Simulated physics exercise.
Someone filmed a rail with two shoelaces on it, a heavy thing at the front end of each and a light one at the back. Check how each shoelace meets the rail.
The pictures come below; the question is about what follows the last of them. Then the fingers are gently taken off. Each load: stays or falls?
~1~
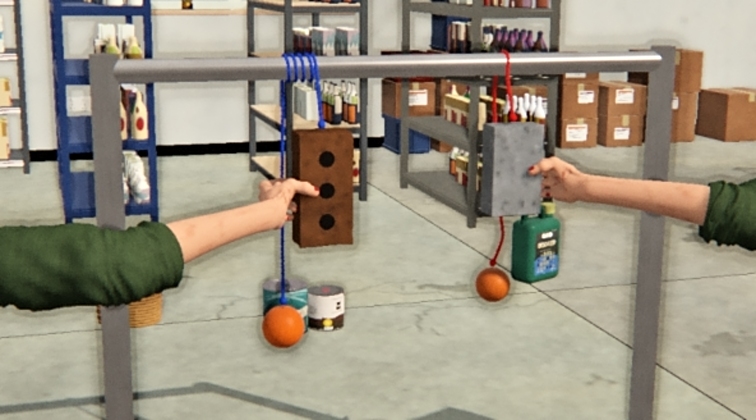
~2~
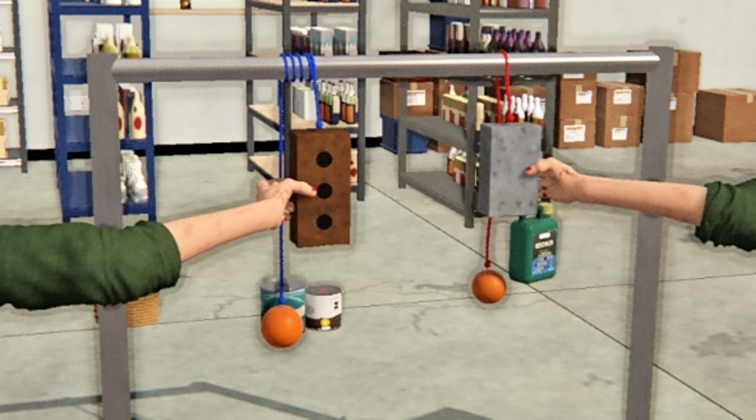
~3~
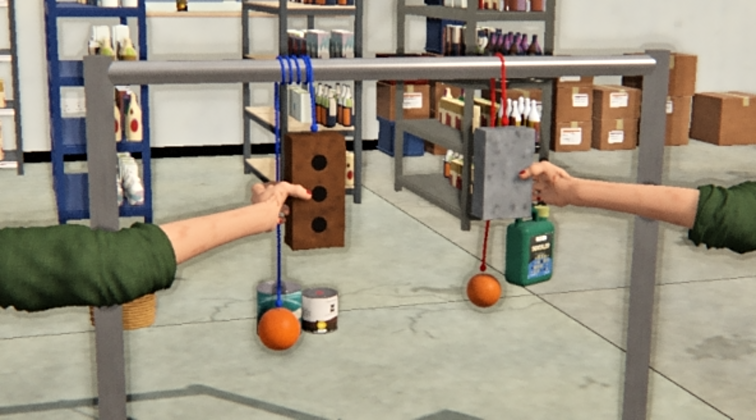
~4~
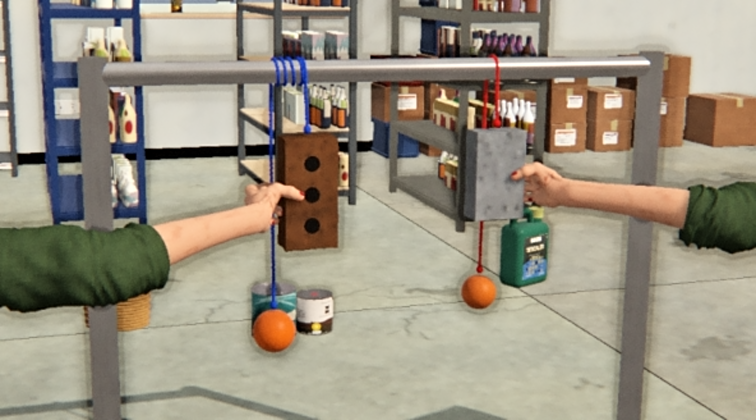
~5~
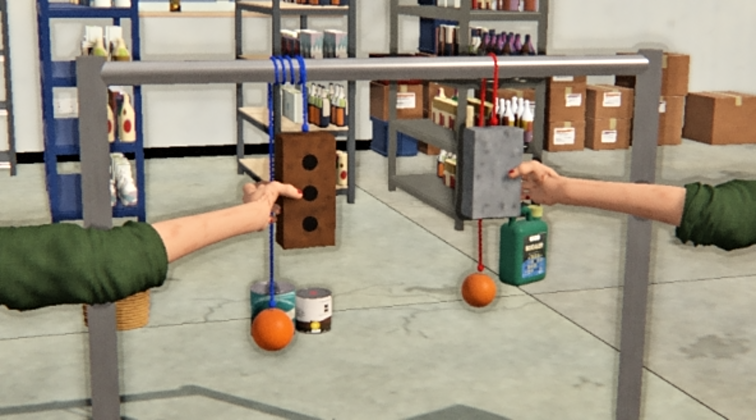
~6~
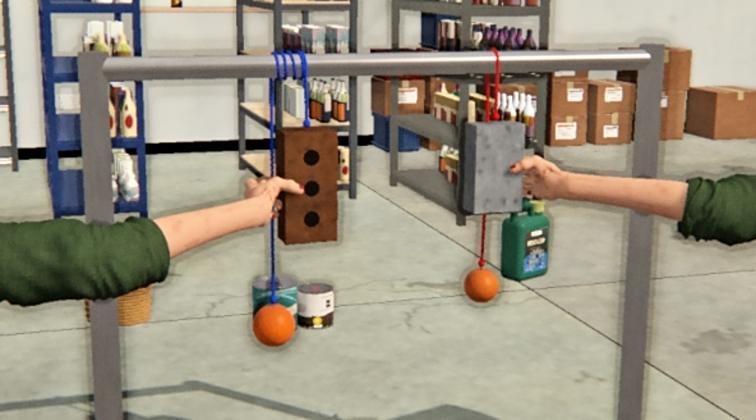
Brick: It stays. Paver: It falls.
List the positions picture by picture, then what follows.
In the first frame, brick (322, 187); paver (512, 169); left orange (283, 327); right orange (492, 285).
In the second frame, brick (320, 187); paver (509, 169).
In the third frame, brick (314, 190); paver (503, 172).
In the fourth frame, brick (307, 191); paver (495, 174).
In the fifth frame, brick (305, 190); paver (492, 172).
In the sixth frame, brick (307, 185); paver (494, 167); left shoelace wound several times round the rail; right shoelace only laid over the rail.
Then, 0.52 s on from there, brick off the floor near (304, 171); paver dropping near (487, 379).
Then, 0.92 s on from there, brick off the floor near (301, 172); paver on the floor.
In the end, brick off the floor near (305, 175); paver on the floor. The brick keeps its height and the paver runs down to the floor.
